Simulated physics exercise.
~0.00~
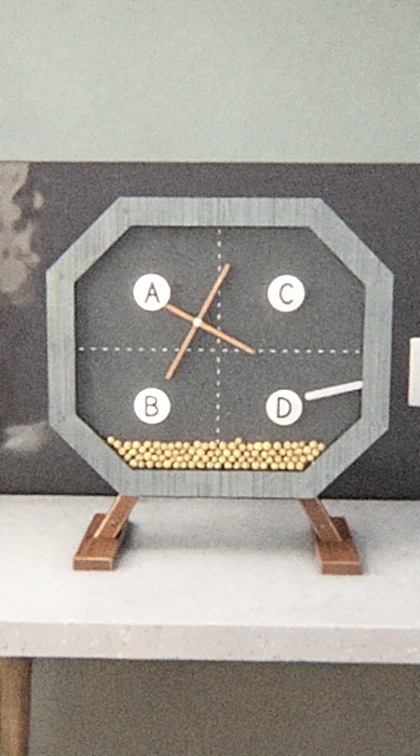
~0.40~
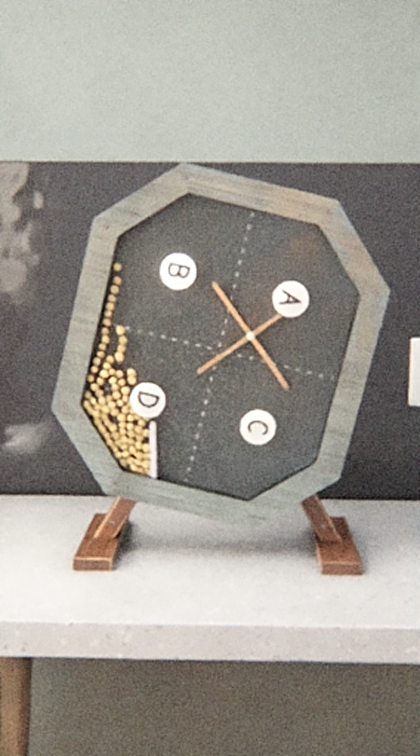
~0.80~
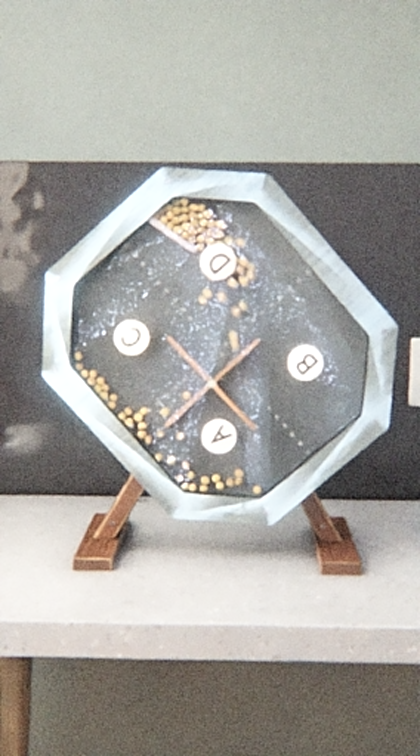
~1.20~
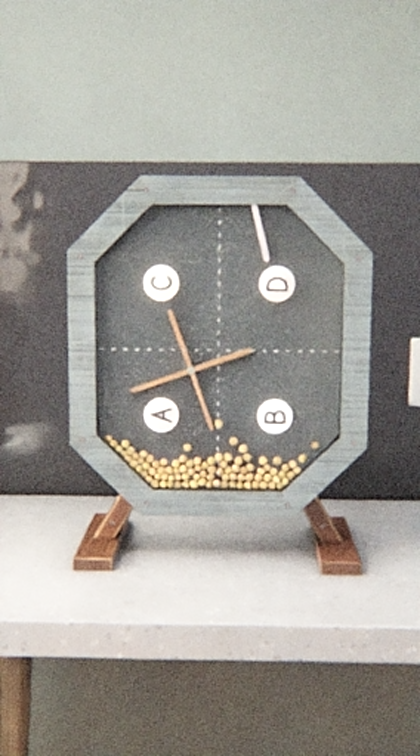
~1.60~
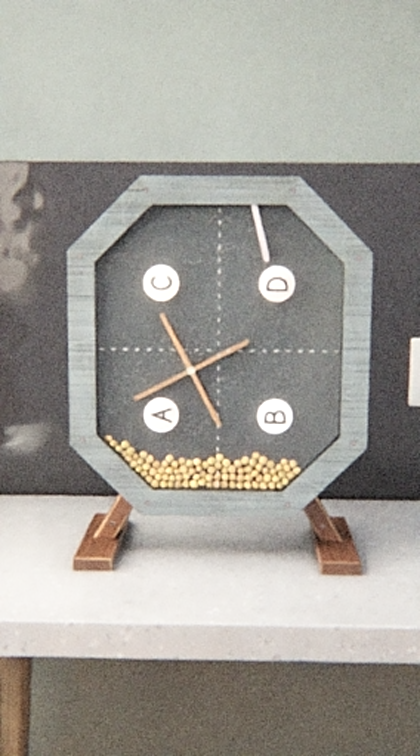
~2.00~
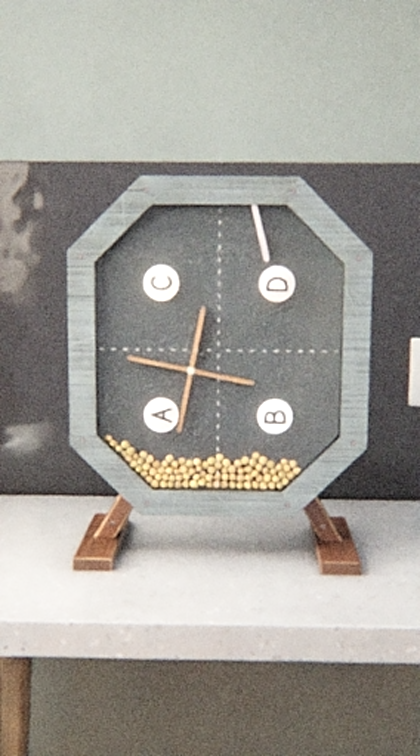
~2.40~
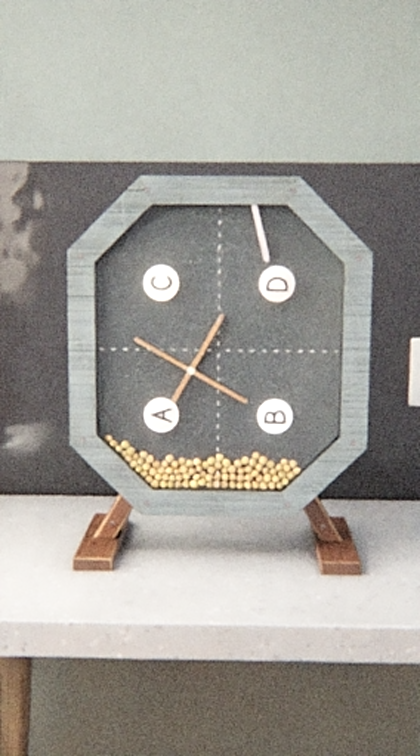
The clip shows an eight-sided case on a wooden stand turning clockwise, its small golden beads sliding and tumbling past the lettered quarters, before it stops with A and B lowest. The beads settle along the bottom, heaped higher at left, while the thin wooden cross inside keeps turning.
